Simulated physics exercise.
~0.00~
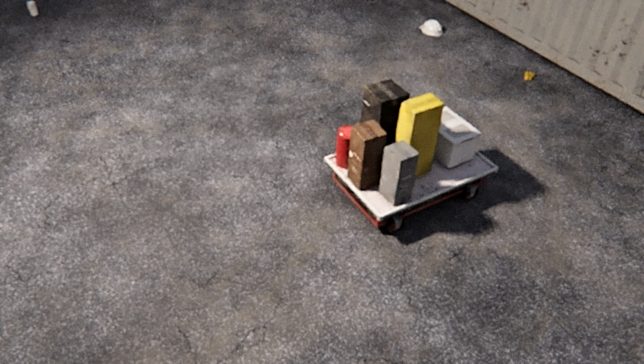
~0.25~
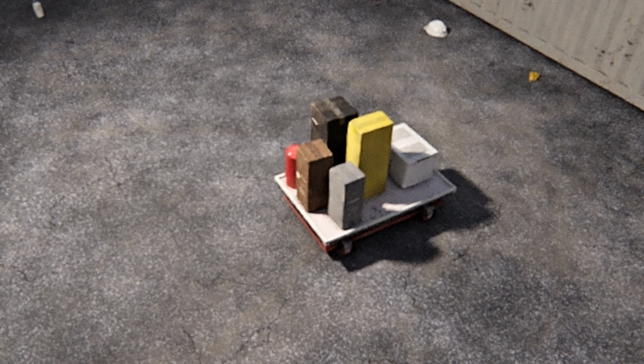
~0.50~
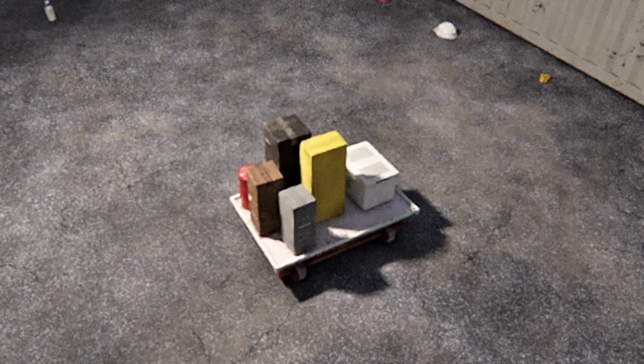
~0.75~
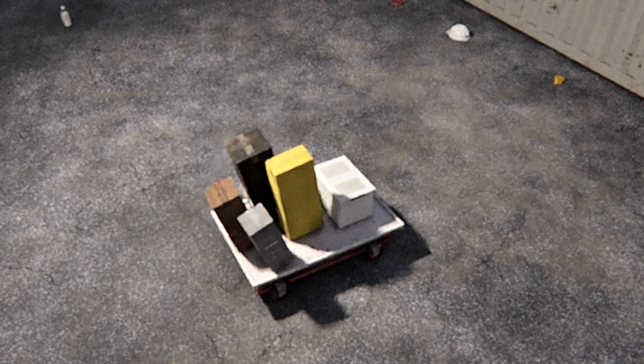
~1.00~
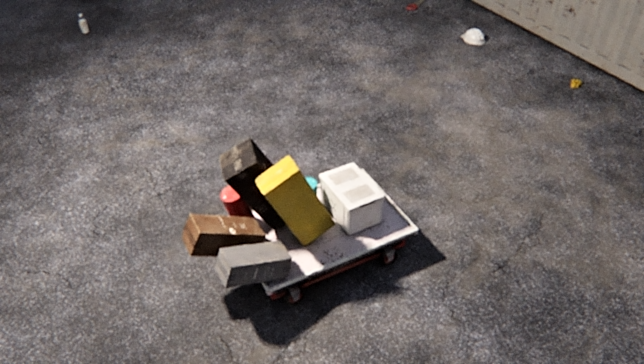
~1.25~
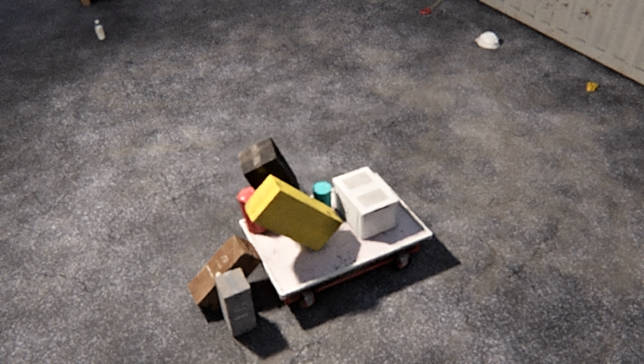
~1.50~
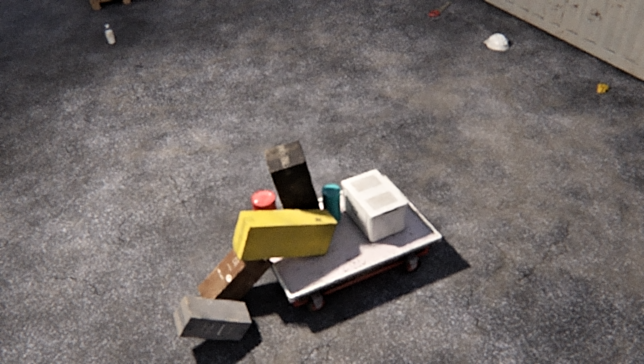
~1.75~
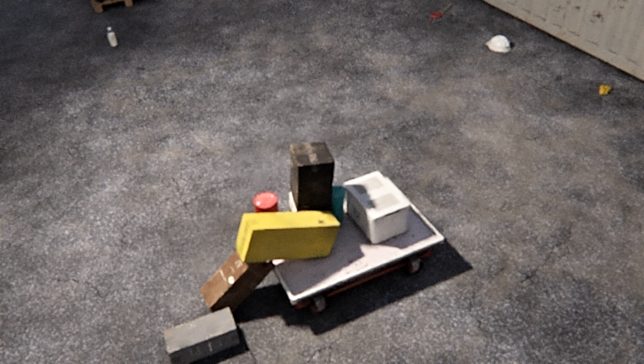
A small flat cart loaded with upright boxes, a red canister and a white tote rolls across asphalt and stops, its load tipping. The brown and grey boxes tumble off onto the ground, the yellow box topples onto its side aboard, and the black box tilts, then settles upright.
